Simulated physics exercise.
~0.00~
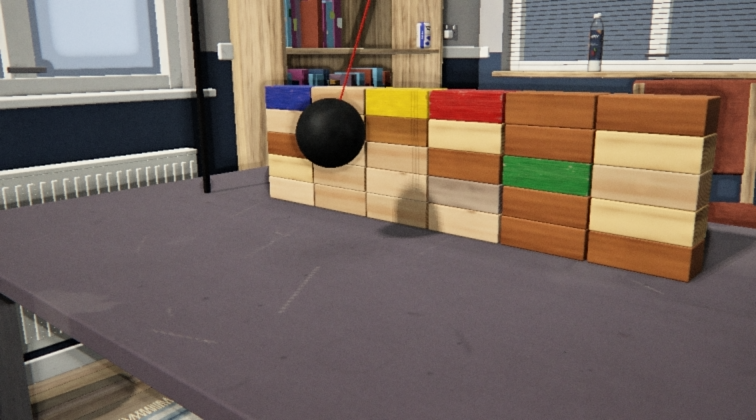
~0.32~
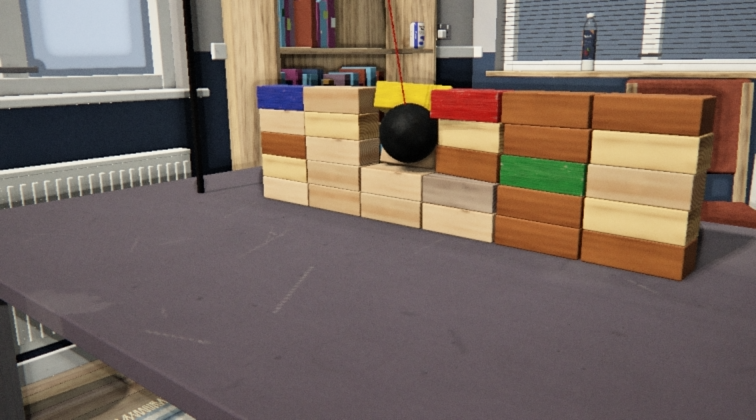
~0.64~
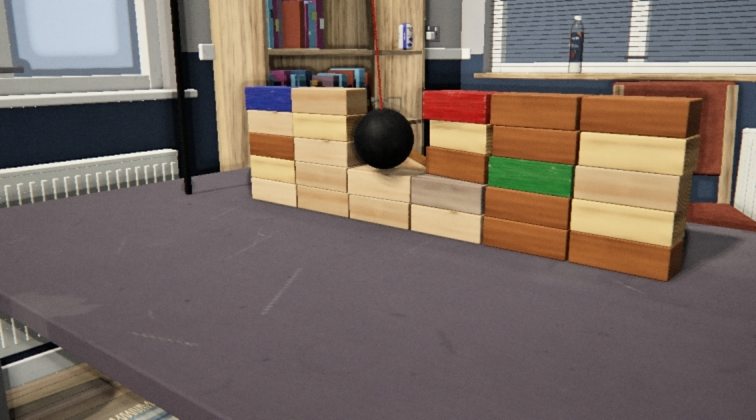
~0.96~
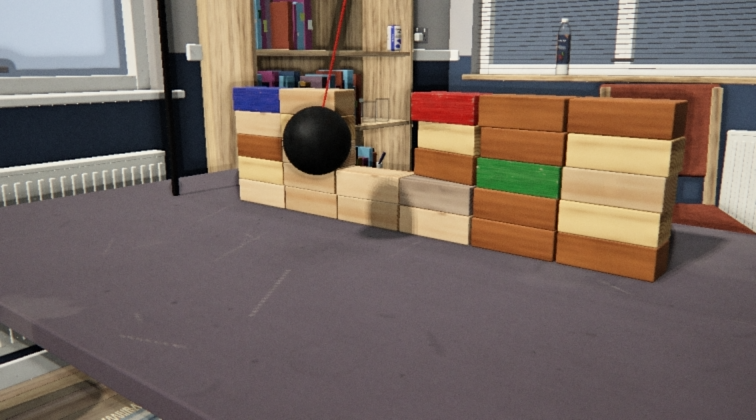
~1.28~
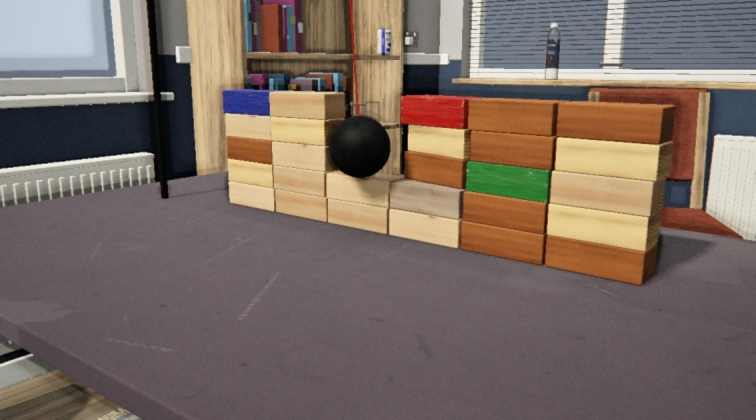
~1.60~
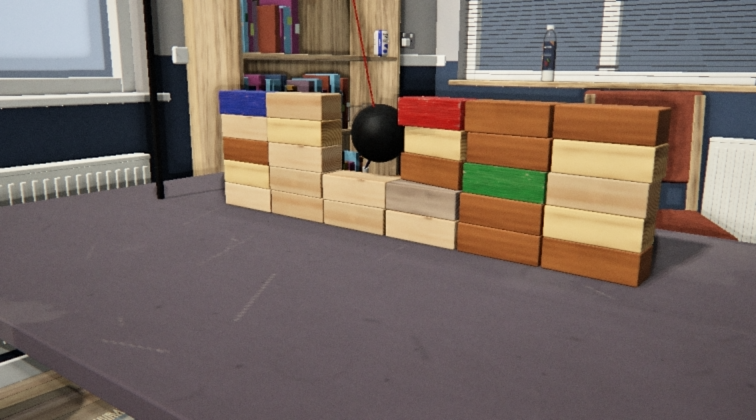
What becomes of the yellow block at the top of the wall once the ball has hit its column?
The yellow block falls from the top of the wall, leaving a gap where it and the blocks just beneath it had been.
